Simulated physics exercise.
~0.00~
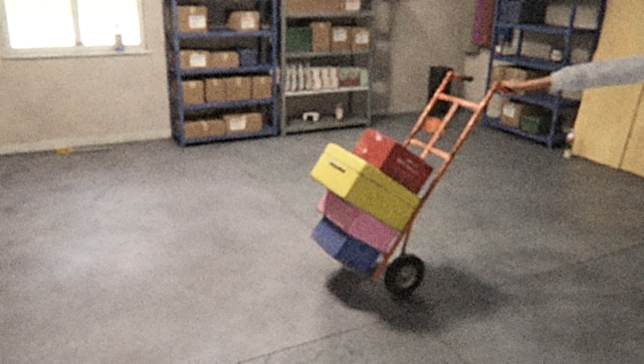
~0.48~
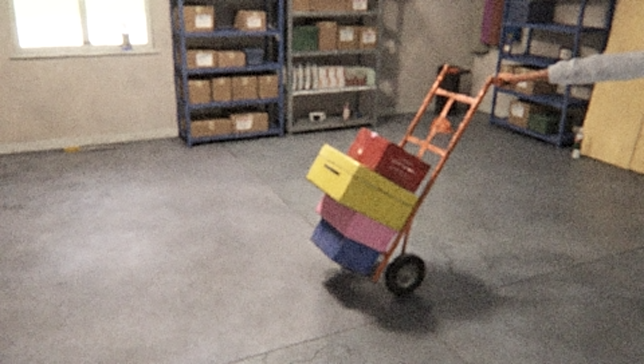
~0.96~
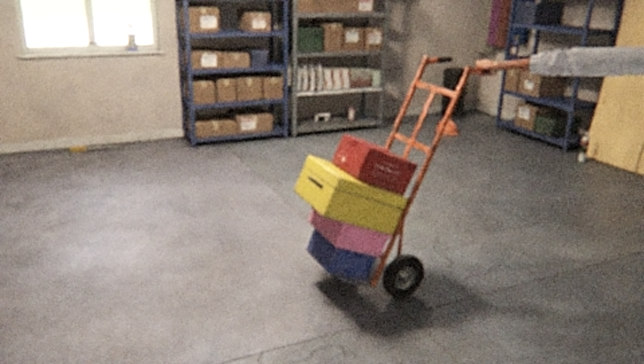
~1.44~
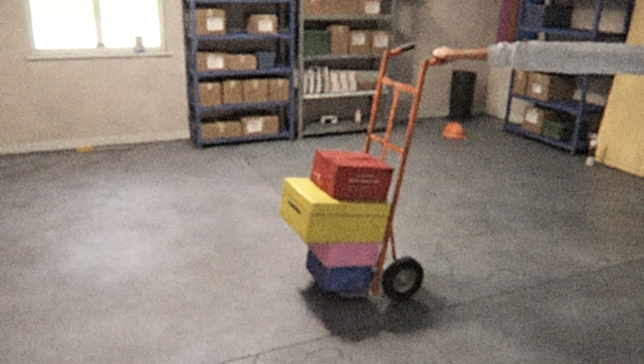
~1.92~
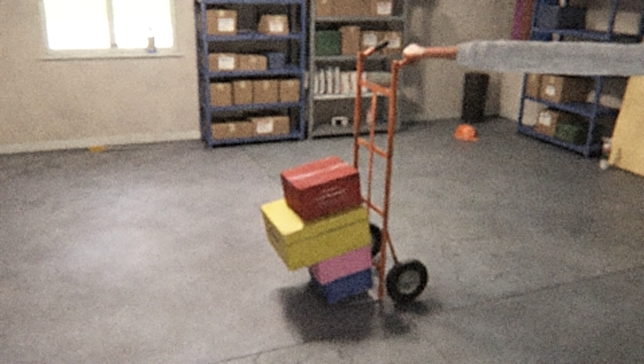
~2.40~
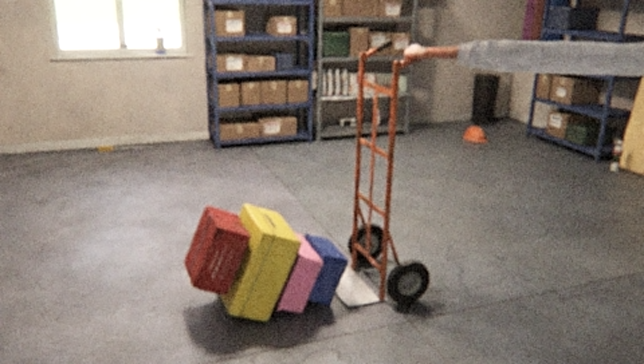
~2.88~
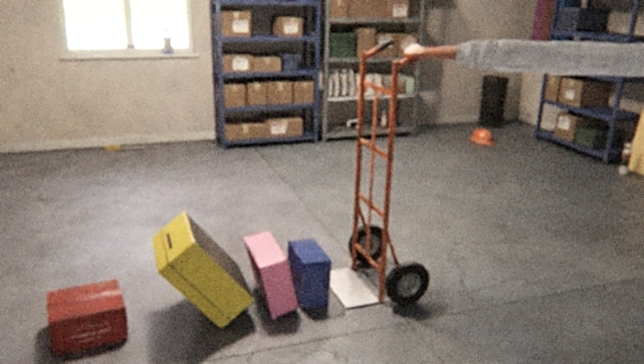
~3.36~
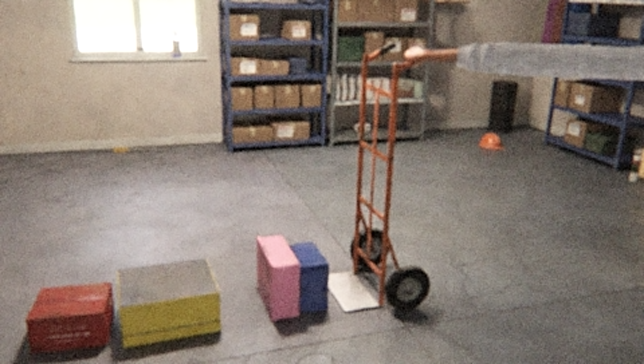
An orange sack truck stacked with blue, pink, yellow and red boxes was tipped upright by an outstretched arm, and the whole stack toppled off to the left, leaving the red and yellow ones farthest away and the pink and blue together near its plate.
